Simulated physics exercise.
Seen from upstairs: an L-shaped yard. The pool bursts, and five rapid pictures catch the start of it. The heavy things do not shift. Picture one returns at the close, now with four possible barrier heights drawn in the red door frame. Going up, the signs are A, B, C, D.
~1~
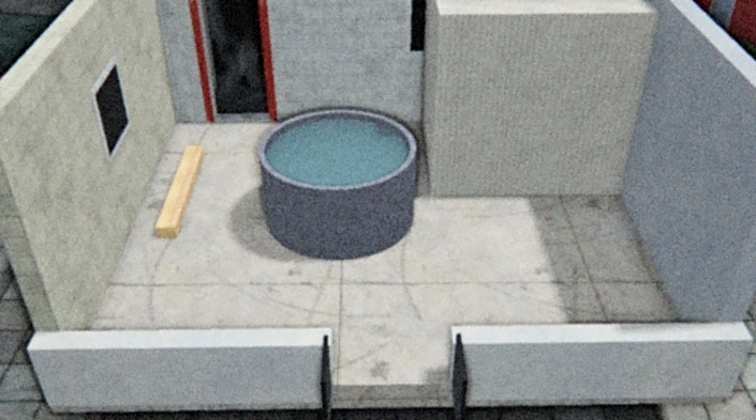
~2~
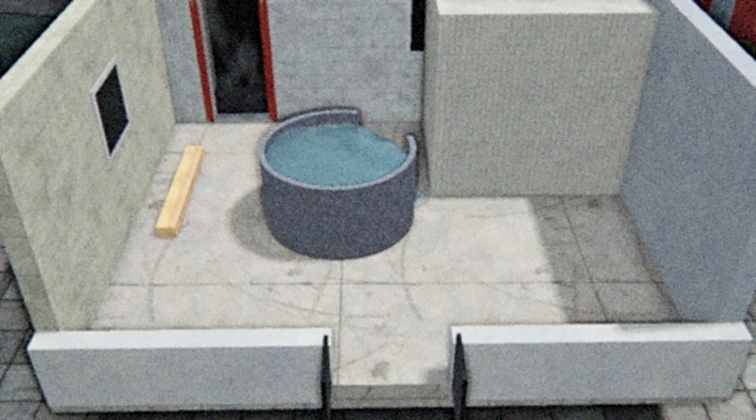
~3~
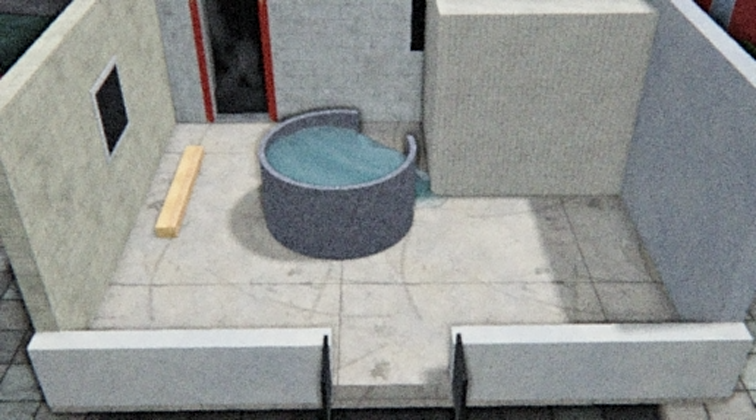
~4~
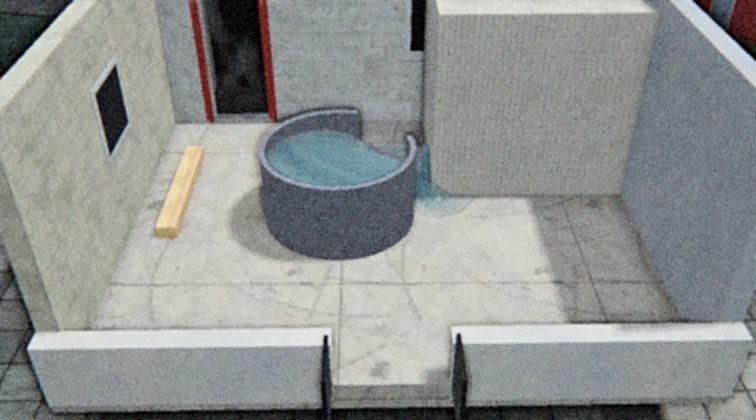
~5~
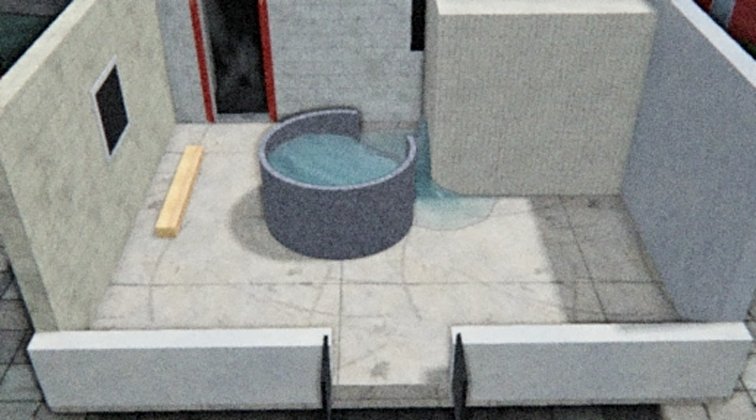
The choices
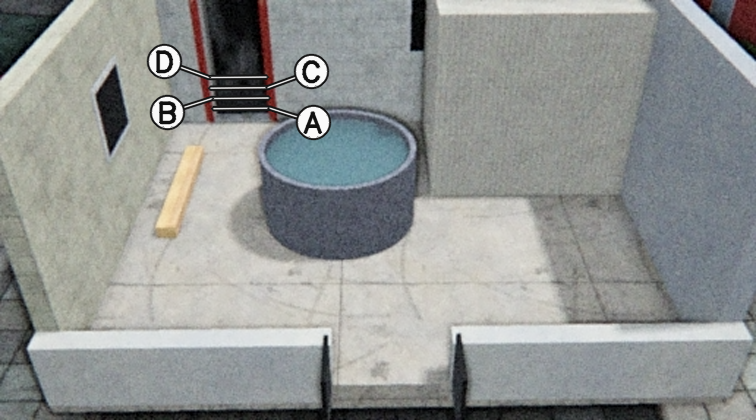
Walled yard seen from above, a round grey pool's back wall opening and water pouring out, spreading rightward across the pale paving.
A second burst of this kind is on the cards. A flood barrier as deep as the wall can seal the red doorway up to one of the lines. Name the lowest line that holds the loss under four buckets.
Use line A.
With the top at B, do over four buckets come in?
No.
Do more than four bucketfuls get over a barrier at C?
No, not at all.
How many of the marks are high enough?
All of them.
On the marked copy, A at (241, 108); B at (240, 98); C at (239, 87); D at (237, 77); from the bottom up A, B, C, D.
For line A, a splash gets over, under a bucket.
For line B, nothing gets over.
For line C, nothing gets over.
For line D, nothing gets over.
